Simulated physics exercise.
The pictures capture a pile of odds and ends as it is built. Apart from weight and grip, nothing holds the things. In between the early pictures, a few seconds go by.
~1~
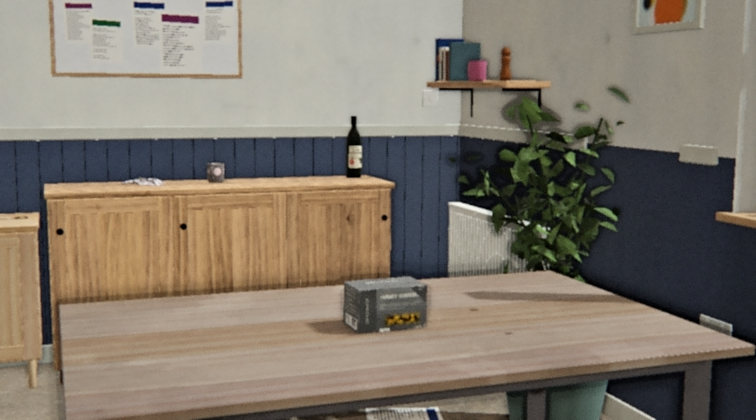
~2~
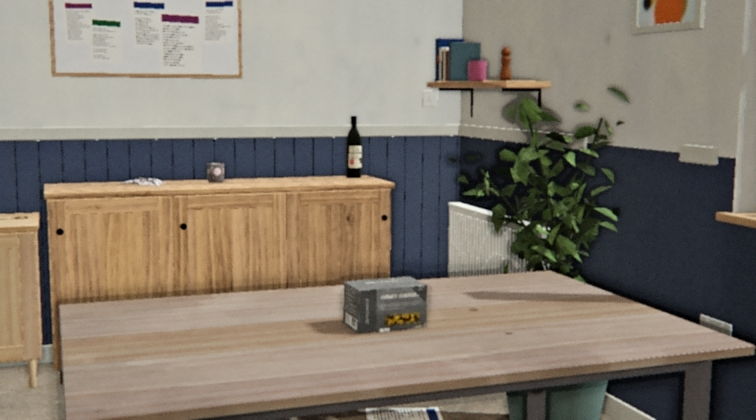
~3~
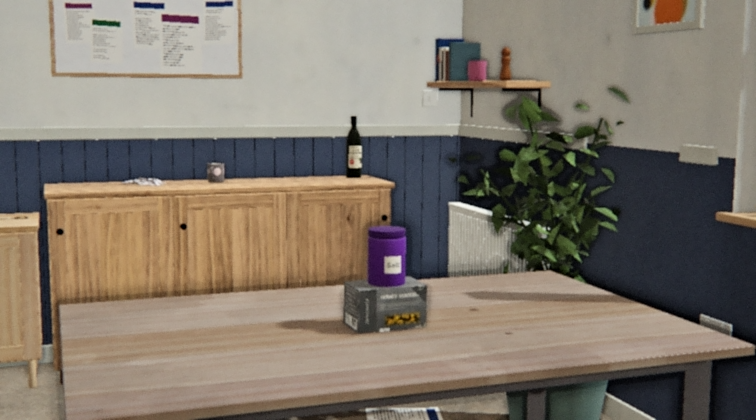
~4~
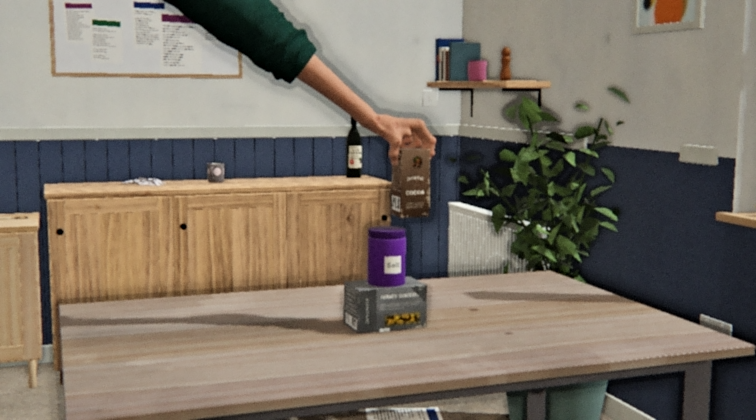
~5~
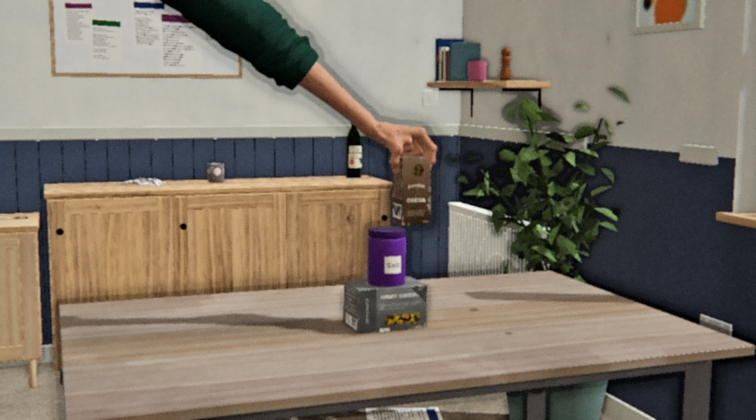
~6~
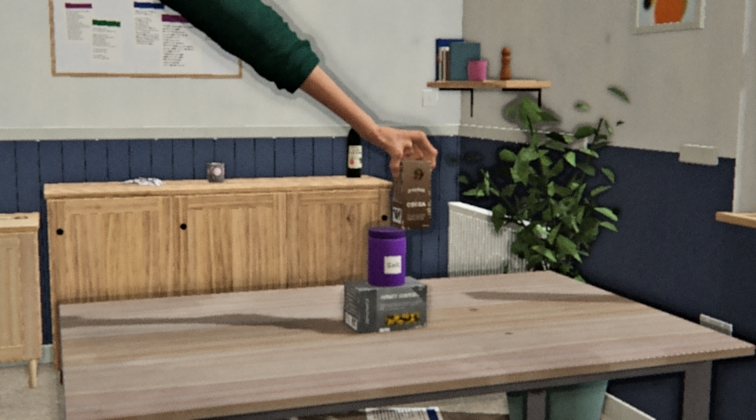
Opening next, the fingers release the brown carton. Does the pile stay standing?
No.
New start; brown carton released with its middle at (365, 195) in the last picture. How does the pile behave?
Well, it topples after that.
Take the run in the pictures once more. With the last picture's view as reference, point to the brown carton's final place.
The object finishes somewhere near (483, 289).
Then, 0.50 s later than the last frame, brown carton now fallen.
Then, 0.80 s later than the last frame, things are still on the move.
When it is over, fallen, brown carton; the other 2 as before. End places, in pixels of the last picture, brown carton near (483, 289). The pile loses its balance.
